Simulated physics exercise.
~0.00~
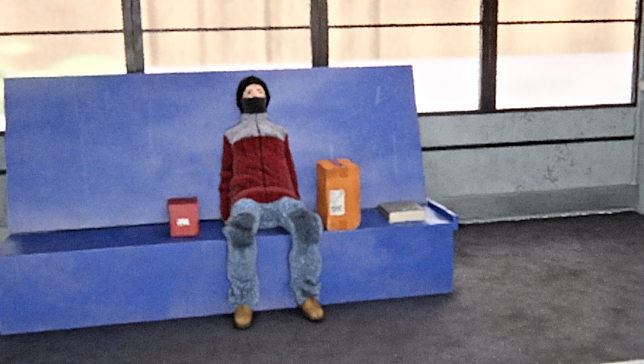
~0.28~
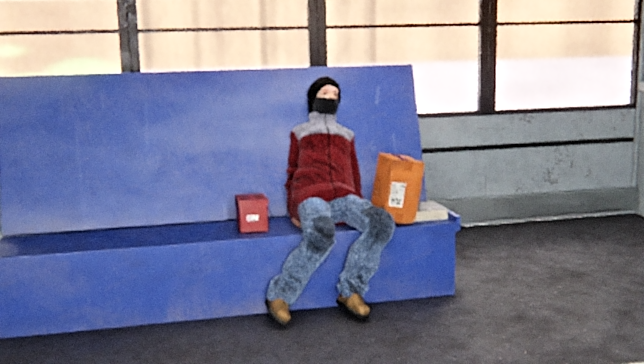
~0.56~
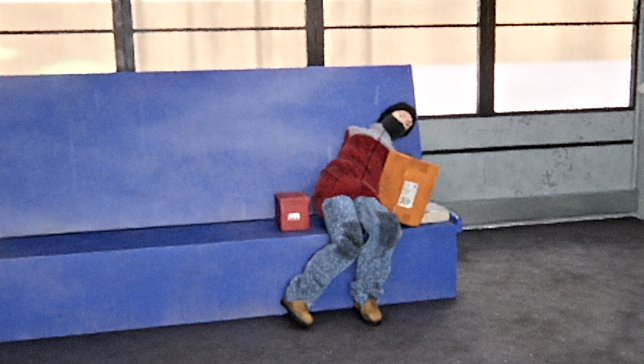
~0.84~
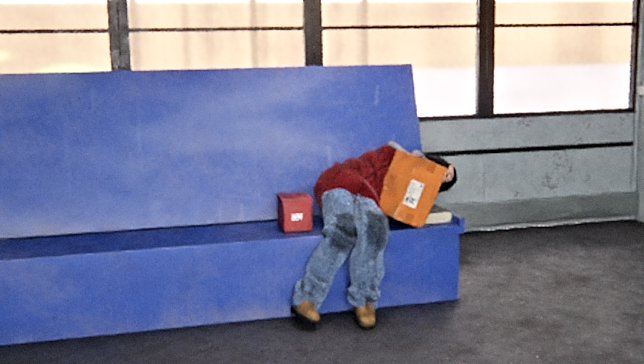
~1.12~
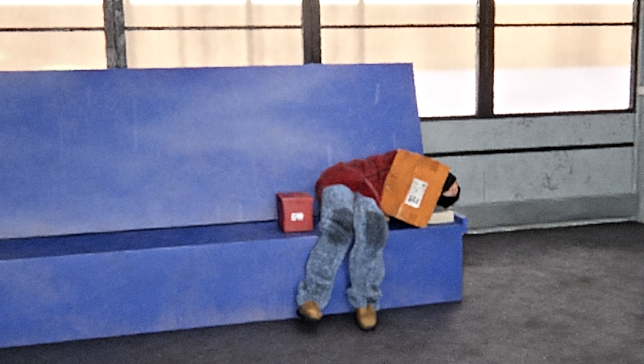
A person in a black hat, dark face covering, red and grey jacket and jeans sits limply on a long blue bench inside a tram, seen from the front with windows behind. A red tub rests to the left, and an upright orange pack and a grey folder lie to the right. The sleeper and the loose things slide right along the seat, and the pack begins to lean. The sleeper then tips over to the right behind the pack, while the tub slides a little farther. Finally the sleeper lies slumped sideways, hips on the seat and feet down, with the leaning pack, folder and tub all still on the bench.
